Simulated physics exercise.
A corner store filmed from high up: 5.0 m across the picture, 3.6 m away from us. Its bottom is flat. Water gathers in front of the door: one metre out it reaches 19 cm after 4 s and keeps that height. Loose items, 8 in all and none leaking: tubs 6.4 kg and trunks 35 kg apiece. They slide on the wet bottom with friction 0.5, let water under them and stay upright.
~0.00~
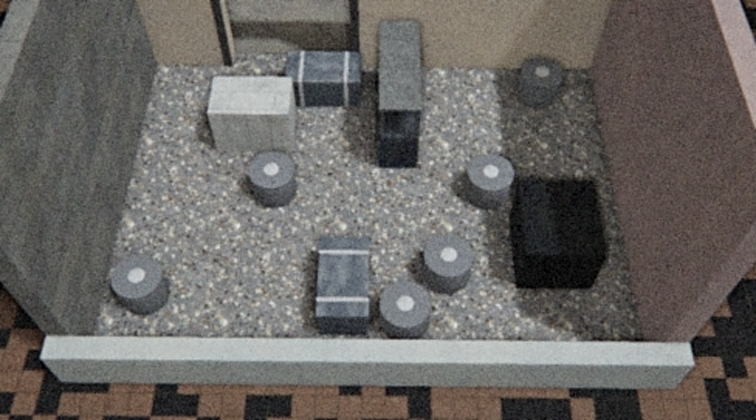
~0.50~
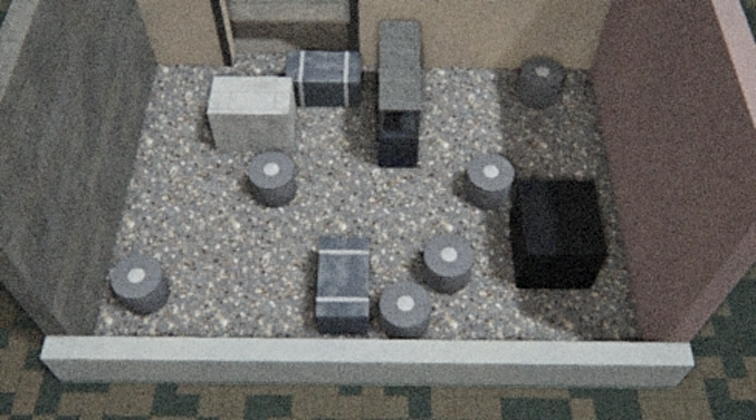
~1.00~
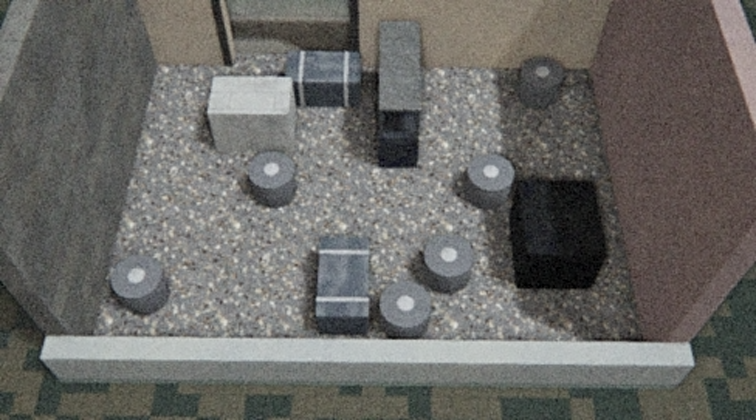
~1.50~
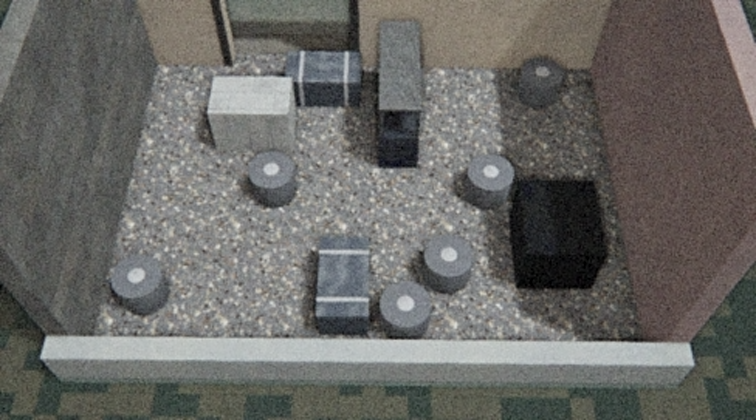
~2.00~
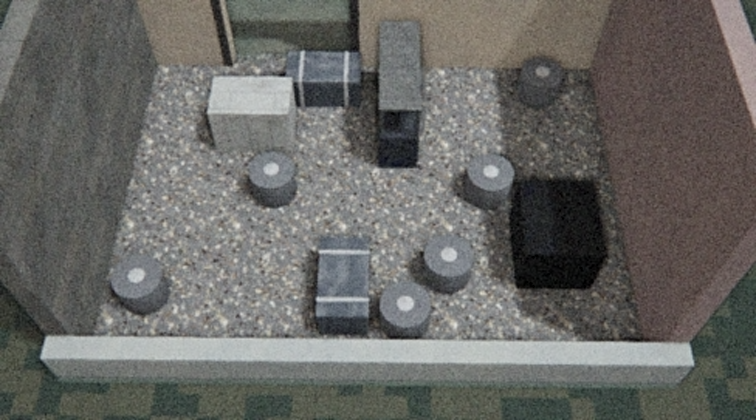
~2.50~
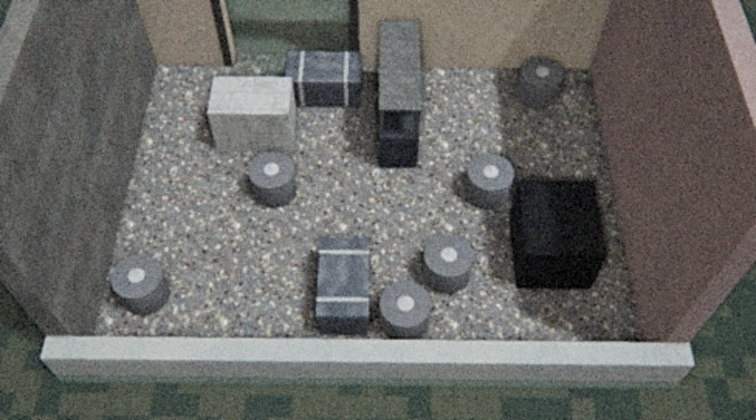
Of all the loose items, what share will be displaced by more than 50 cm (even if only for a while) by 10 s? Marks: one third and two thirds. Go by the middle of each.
That comes to from one to two thirds.
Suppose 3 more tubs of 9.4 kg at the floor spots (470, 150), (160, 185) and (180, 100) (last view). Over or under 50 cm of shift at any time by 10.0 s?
In that order: Less, past it, past it.
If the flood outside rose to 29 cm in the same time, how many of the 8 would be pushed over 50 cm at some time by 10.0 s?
Then 6.
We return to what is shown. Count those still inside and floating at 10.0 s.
I count 4.
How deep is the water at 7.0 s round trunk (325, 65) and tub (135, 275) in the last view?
Roughly 5 and 3 cm.
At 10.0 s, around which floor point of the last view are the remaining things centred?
Near (399, 241).
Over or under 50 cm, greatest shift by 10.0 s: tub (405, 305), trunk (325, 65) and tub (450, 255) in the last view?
In turn: Less, over, over.
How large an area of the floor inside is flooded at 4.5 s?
About 3.0 m2.
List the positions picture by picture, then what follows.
A tub at (449, 255), on the bottom; a tub at (542, 72) rests on the ground; water covers 0.0 m2; 0 of 8 have shifted, in the first picture.
A tub at (449, 255) rests on the ground; a tub at (542, 72) rests on the ground; water covers 0.0 m2; 0 of 8 have shifted, in the second picture.
A tub at (449, 255), on the bottom; a tub at (542, 72), on the bottom; 0.0 m2 under water; 0 of 8 have shifted, in the third picture.
A tub at (449, 255) rests on the ground; a tub at (542, 72), on the bottom; 0.0 m2 under water; 0 of 8 have shifted, in the fourth picture.
A tub at (449, 255) rests on the ground; a tub at (542, 72), on the bottom; 0.0 m2 under water; 0 of 8 have shifted, in the fifth picture.
A tub at (449, 255) rests on the ground; a tub at (542, 72), on the bottom; 0.3 m2 under water; 0 of 8 have shifted, in the sixth picture.
After 3.5 s 0 of 8 are over 50 cm from their spots; 0 afloat.
After 4.5 s 0 of 8 are over 50 cm from their spots; 0 afloat.
After 7.0 s 1 of 8 are over 50 cm from their spots; 0 afloat.
After 10.0 s 4 of 8 are over 50 cm from their spots, and 4 have been at some point; 4 afloat.
